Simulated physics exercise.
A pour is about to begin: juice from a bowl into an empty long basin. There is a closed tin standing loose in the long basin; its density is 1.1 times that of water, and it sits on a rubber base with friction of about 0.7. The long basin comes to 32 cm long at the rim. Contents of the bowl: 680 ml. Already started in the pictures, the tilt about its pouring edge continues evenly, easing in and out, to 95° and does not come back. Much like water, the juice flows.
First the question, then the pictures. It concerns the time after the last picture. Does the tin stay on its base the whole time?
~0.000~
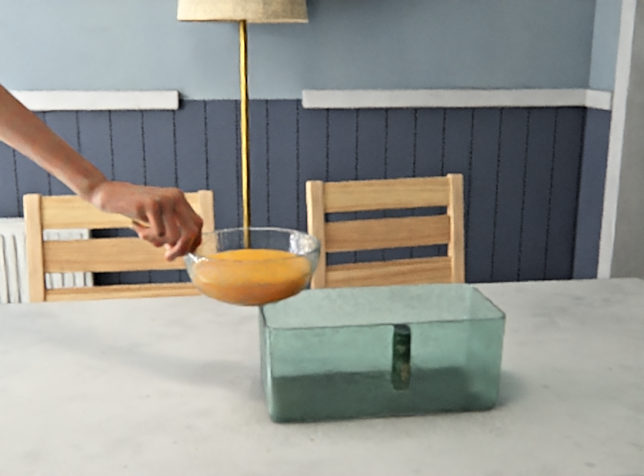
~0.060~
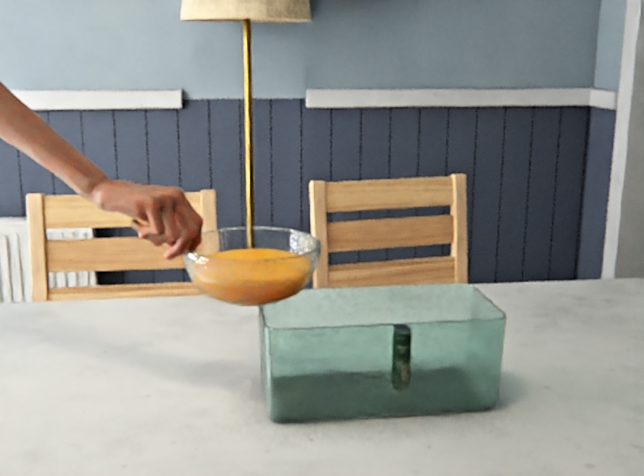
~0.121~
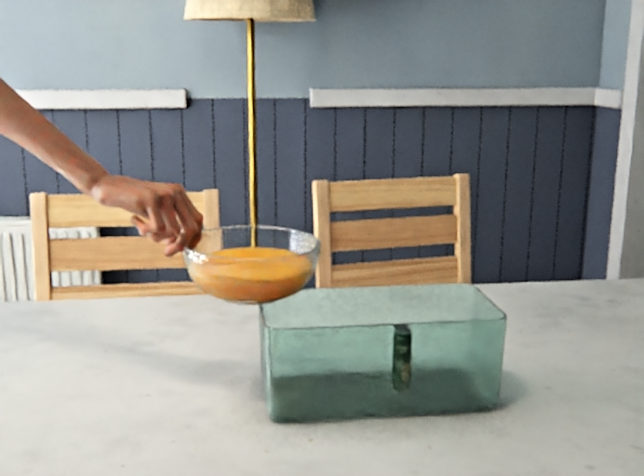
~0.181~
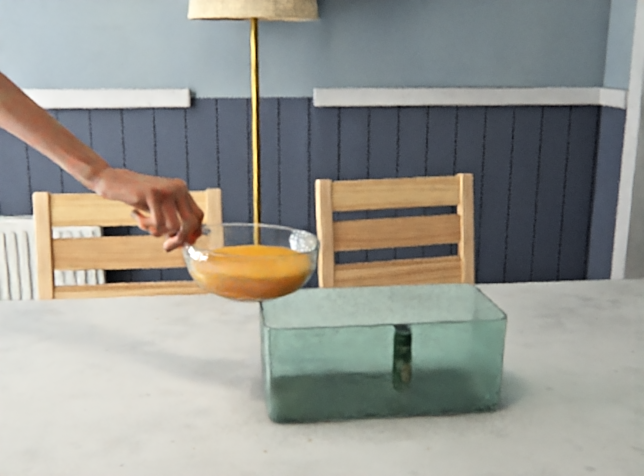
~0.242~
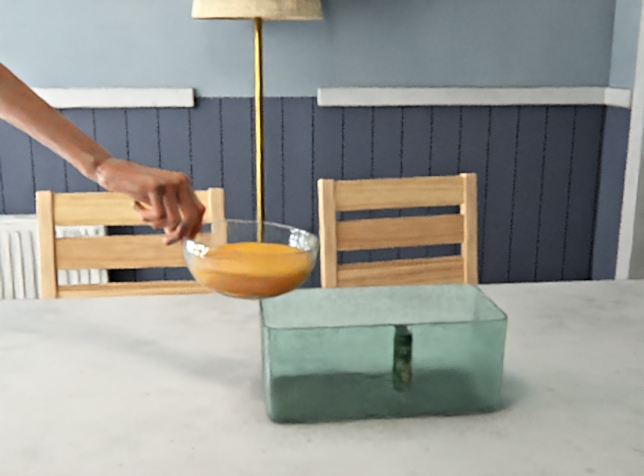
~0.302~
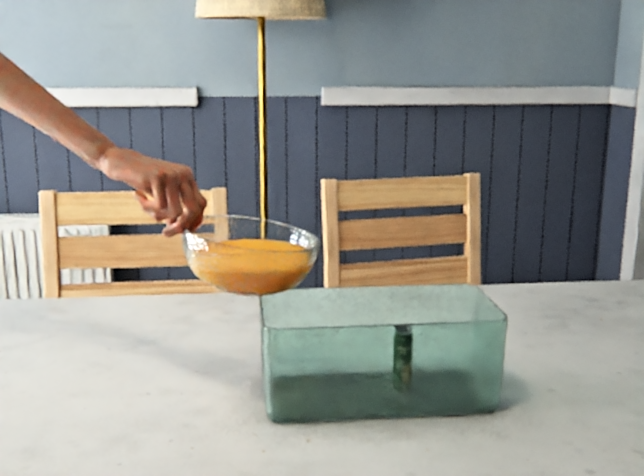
No, it tips over.
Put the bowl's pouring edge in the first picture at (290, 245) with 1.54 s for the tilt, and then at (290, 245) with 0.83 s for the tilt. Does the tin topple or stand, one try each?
Run one: It does not tip. Run two: It tumbles.
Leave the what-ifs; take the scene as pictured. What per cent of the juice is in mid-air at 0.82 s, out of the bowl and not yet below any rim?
About 24 per cent.
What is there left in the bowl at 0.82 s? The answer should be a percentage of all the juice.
Near 68 in a hundred.
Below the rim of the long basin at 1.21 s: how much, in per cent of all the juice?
Reading: Approx. 76 %.
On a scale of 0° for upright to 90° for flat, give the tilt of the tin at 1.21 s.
Near 20° from upright.
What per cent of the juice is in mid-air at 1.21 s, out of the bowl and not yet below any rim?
14 in a hundred, give or take.
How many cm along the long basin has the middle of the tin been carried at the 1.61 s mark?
Its middle sits about 6 cm from the start.
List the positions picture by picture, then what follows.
Tilt 0°; pouring edge (319, 243); surface from (190, 267) to (313, 261); the long basin's rim runs from (262, 311) to (488, 301); the tin's top is at (402, 332), in the first frame.
Tilt 0°; pouring edge (319, 243); surface from (189, 266) to (313, 262), in the second frame.
Tilt 1°; pouring edge (319, 243); surface from (189, 264) to (313, 260), in the third frame.
Tilt 3°; pouring edge (319, 243); surface from (189, 262) to (313, 258), in the fourth frame.
Tilt 6°; pouring edge (319, 243); surface from (189, 258) to (313, 256), in the fifth frame.
Tilt 9°; pouring edge (319, 243); surface from (189, 254) to (312, 252), in the sixth frame.
After 0.82 s the tilt is 53° and 69 per cent is still to pour; the tin stands where it began.
After 1.21 s the tilt is 84° and 9 per cent is still to pour; the tin leans 18°.
After 1.61 s the tilt is 95° and 0 per cent is still to pour; the tin lies on its side.
After 2.04 s the tilt is 95° and 0 per cent is still to pour; the tin lies on its side.
In the end the tin lies on its side.
